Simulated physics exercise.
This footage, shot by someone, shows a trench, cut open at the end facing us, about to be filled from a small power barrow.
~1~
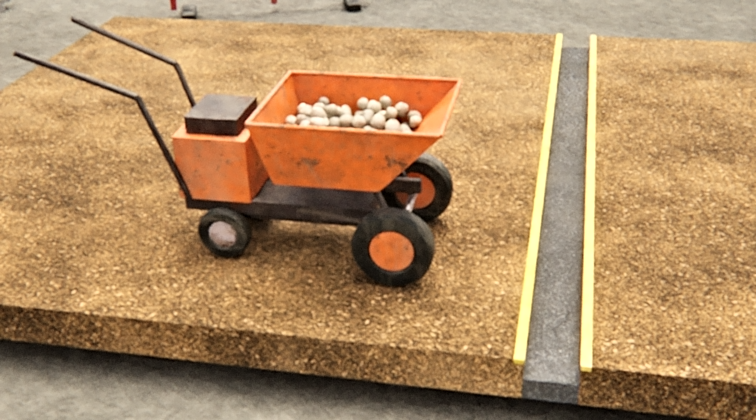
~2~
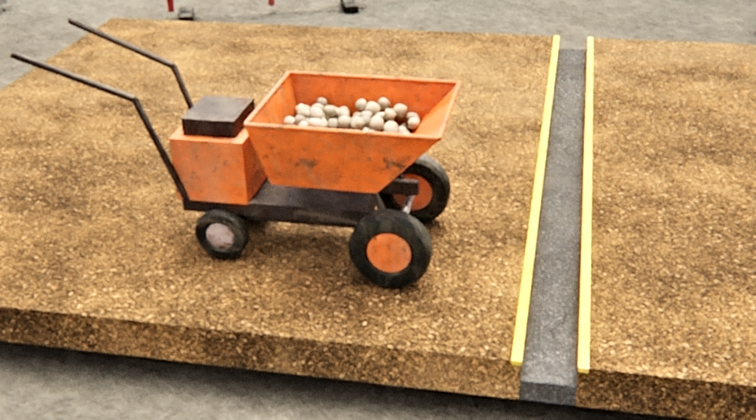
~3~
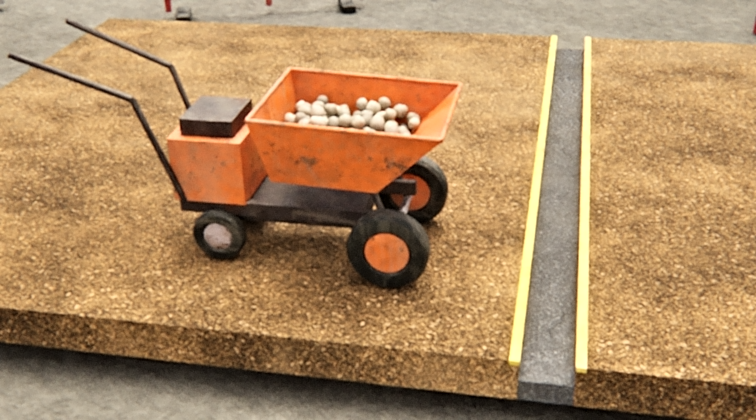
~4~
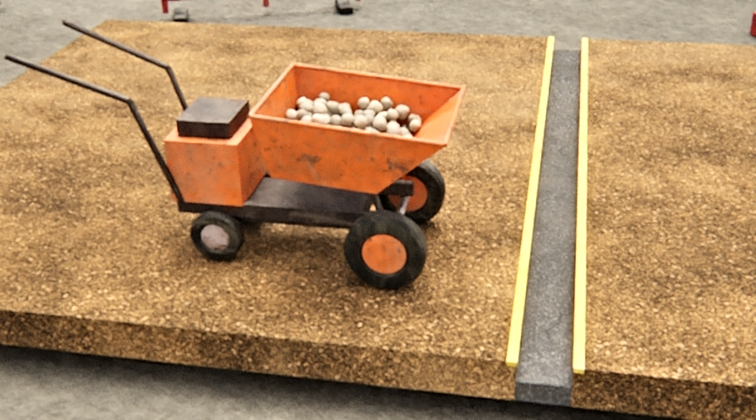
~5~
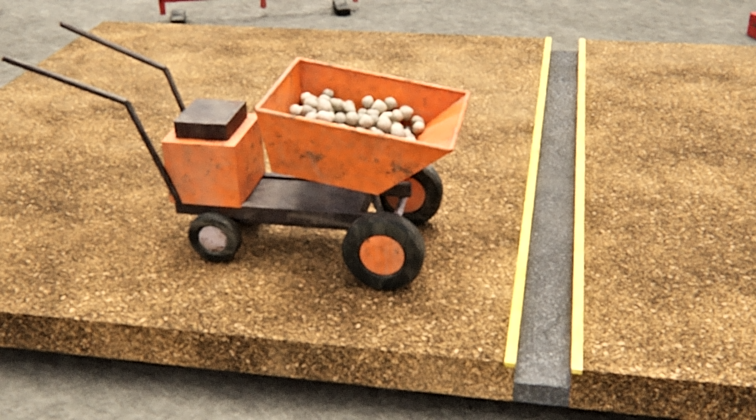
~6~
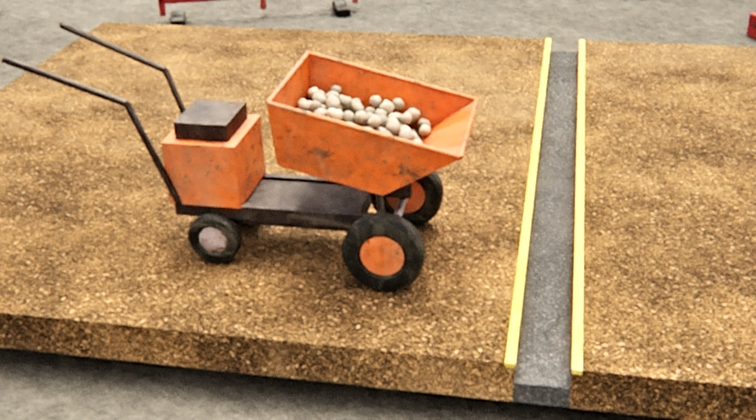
An orange skip loaded with river pebbles sits level on a small power barrow, then tips a little toward the right, its back end rising, beside a narrow, dark trench edged with yellow strips; the pebbles remain inside.
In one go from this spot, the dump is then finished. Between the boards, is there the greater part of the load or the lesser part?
Trench gets most.
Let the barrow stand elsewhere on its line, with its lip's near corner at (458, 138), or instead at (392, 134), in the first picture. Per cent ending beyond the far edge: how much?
50 % and 10 %, in that order.
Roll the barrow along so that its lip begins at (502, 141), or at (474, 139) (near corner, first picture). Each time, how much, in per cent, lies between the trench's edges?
Approximately 0 per cent and 40 per cent, in that order.
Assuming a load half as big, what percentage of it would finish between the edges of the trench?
About 80 per cent.
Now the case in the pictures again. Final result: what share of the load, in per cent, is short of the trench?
Estimate: Around 5 per cent.
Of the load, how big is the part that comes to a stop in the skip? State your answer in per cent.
Around 5 %.
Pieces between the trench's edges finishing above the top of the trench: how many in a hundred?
Near 45 %.
Soon after the last picture, skip tipped well over; all in the skip.
A little later, skip tipped steeply; most in the skip; a small part in or heaped over the trench; a stray few beyond it; a stray few falling.
Later still, skip tipped right over; a small part in the skip; a stray few short of the trench; about two thirds in or heaped over the trench; about a quarter beyond it.
At rest, skip tipped right over; a stray few in the skip; a small part short of the trench; about two thirds in or heaped over the trench; about a quarter beyond it.
